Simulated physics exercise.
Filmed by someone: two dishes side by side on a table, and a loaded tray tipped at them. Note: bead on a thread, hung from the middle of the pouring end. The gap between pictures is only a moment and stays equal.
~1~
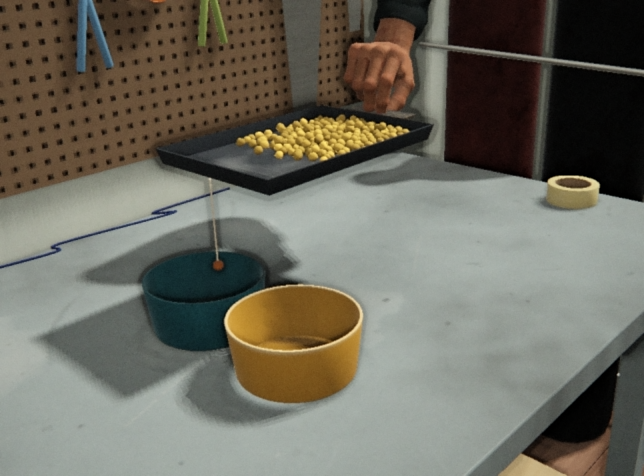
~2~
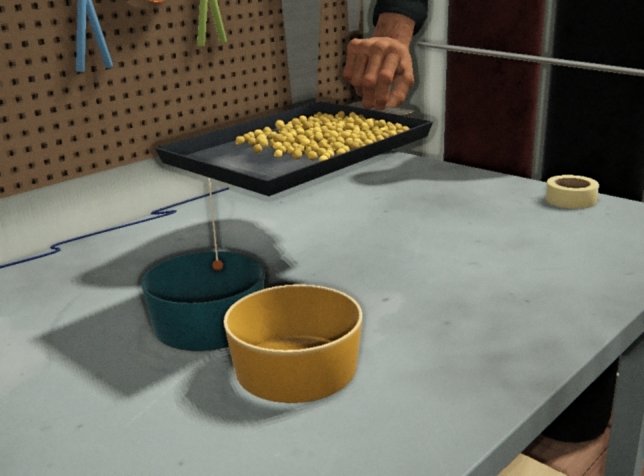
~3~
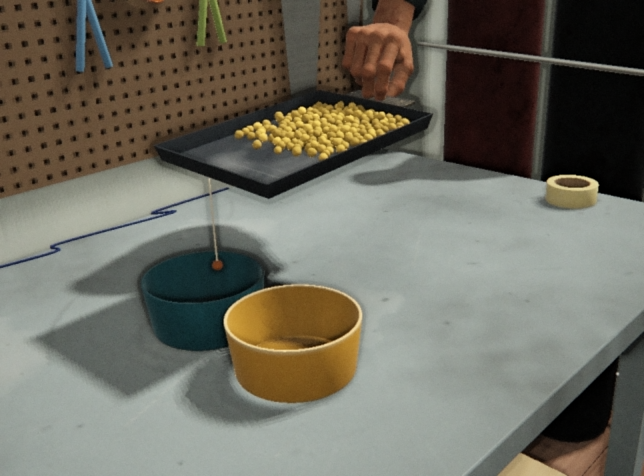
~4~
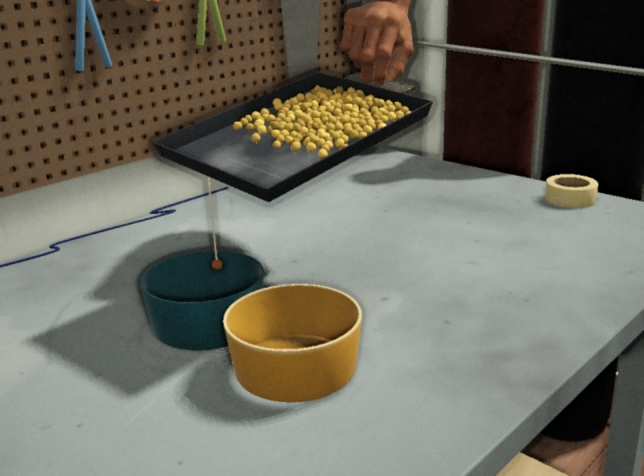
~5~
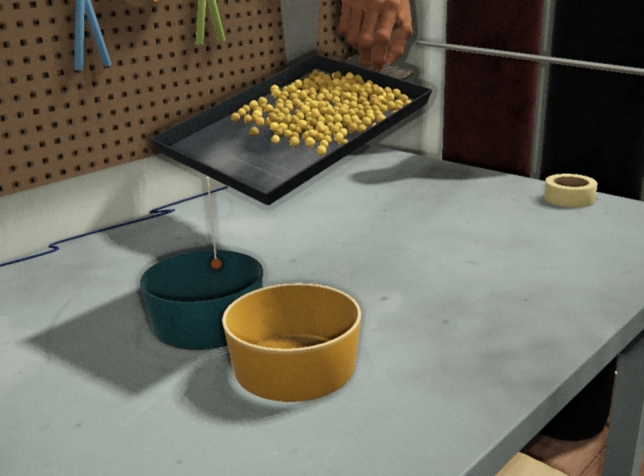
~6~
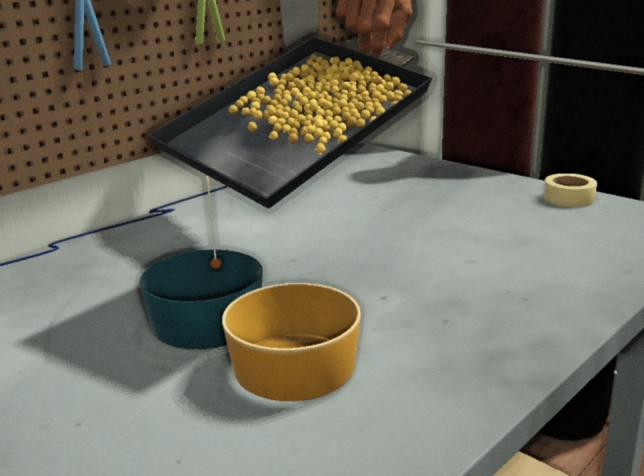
At the start, a hand holds a dark tray of yellow puffed balls nearly level above a teal bowl and a mustard one, a bead hanging on a thread below. The hand then raises the far end, and the tray slants steadily more, its near right corner lowest, while the bowls stay still.
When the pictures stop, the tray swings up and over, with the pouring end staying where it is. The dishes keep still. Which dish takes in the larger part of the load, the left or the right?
The dish on the right is going to receive more.
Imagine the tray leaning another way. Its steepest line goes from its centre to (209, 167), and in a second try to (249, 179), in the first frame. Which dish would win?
The first slope favours the dish to the left, the second the dish to the right.
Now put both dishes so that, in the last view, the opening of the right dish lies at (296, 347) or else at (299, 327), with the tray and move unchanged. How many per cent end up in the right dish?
20 %, then 50 %.
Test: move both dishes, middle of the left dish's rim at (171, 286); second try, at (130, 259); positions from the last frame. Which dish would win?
With the dishes at the first place it's the right-side dish, and at the second it's the right-side dish.
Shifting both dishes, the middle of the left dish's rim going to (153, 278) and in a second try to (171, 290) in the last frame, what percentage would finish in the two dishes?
You'd get near 90 percent first and near 70 percent next.
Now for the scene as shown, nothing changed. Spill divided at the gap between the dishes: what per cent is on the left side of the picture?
90 %, roughly.
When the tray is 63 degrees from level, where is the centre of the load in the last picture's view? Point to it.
Roughly (266, 182).
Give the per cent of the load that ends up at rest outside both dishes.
My estimate is close to 10 %.
Soon after the last picture, tray tipped steeply; most on the tray; a stray few in the right dish; a stray few outside both; a small part in the air.
A little later, tray tipped right over; about a quarter on the tray; about two thirds in the right dish; a stray few in the left dish; a small part outside both; a small part in the air.
Later still, tray tipped past a quarter turn; most in the right dish; a stray few in the left dish; a small part outside both.
At rest, tray tipped past a quarter turn; most in the right dish; a stray few in the left dish; a small part outside both.
